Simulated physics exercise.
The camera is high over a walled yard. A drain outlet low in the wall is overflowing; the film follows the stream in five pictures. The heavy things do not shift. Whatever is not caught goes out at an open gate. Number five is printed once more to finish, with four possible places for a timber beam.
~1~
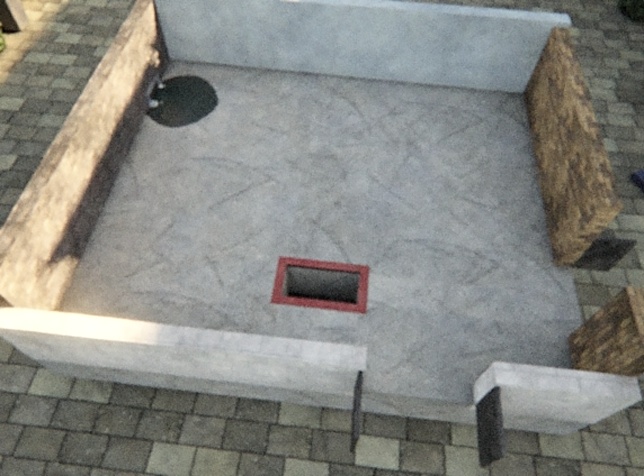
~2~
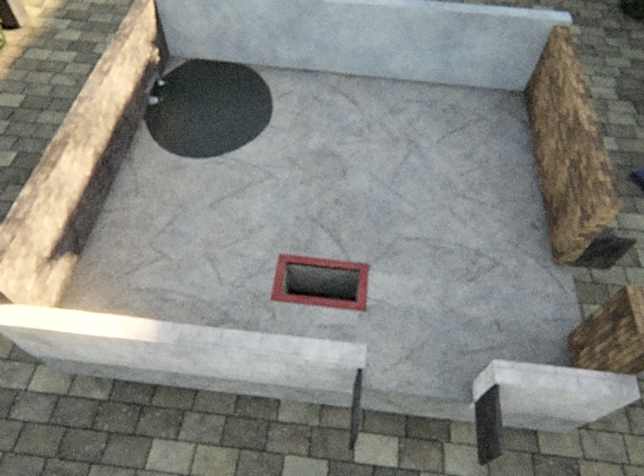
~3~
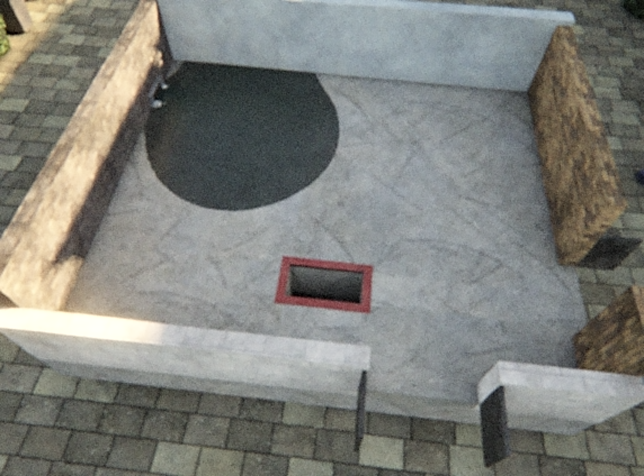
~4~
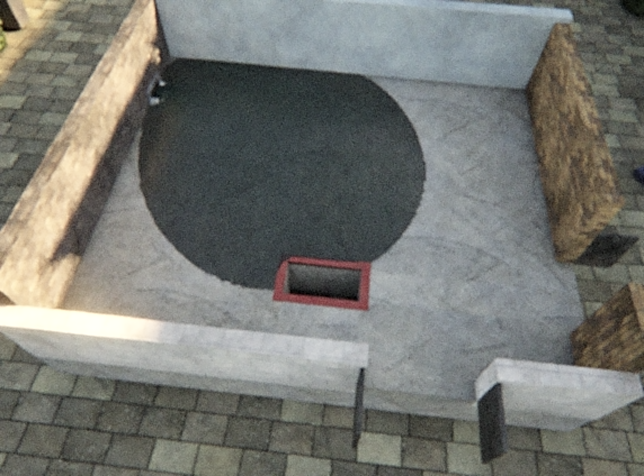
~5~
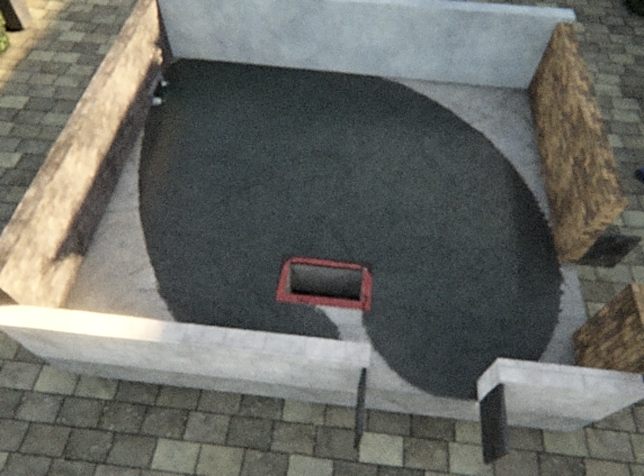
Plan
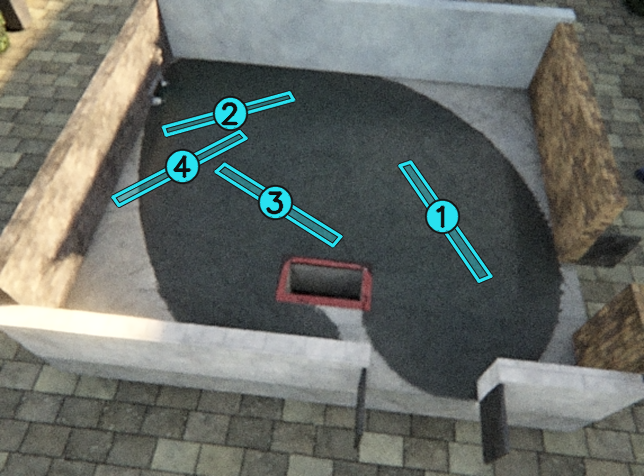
Dark water spreads from a small outlet at the upper left corner of a pale grey yard, seen from high above by a camera that stays nearly still. Brick walls stand left and right, pale walls at back and front, with gaps at the lower right and a red-rimmed rectangular opening in the floor. The rounded pool widens, reaches the red rim, then wraps around it and stretches toward the right wall and front gap.
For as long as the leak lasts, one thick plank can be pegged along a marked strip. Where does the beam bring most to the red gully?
The best position is 1.
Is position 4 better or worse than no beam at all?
Position 4 is worse.
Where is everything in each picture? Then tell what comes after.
Outfall at (152, 91); red gully at (321, 284); open gate at (417, 378); open gate at (560, 300); water covers 3 % of the ground and shows as far out as (204, 111); red gully still dry.
Water covers 11 % of the ground and shows as far out as (253, 134); red gully still dry.
Water covers 24 % of the ground and shows as far out as (305, 183); red gully still dry.
Water covers 45 % of the ground and shows as far out as (401, 225); red gully taking water.
Water covers 73 % of the ground and shows as far out as (545, 321); red gully taking water.
On the marked copy, 1 from (405, 163) to (484, 278); 2 from (164, 131) to (291, 96); 3 from (220, 167) to (336, 241); 4 from (115, 201) to (242, 134).
With 1, about 26 % of the stream runs into the red gully, about 74 % out by the gates.
With 2, about 7 % of the stream runs into the red gully, about 93 % out by the gates.
With 3, about 8 % of the stream runs into the red gully, about 92 % out by the gates.
With 4, about 9 % of the stream runs into the red gully, about 91 % out by the gates.
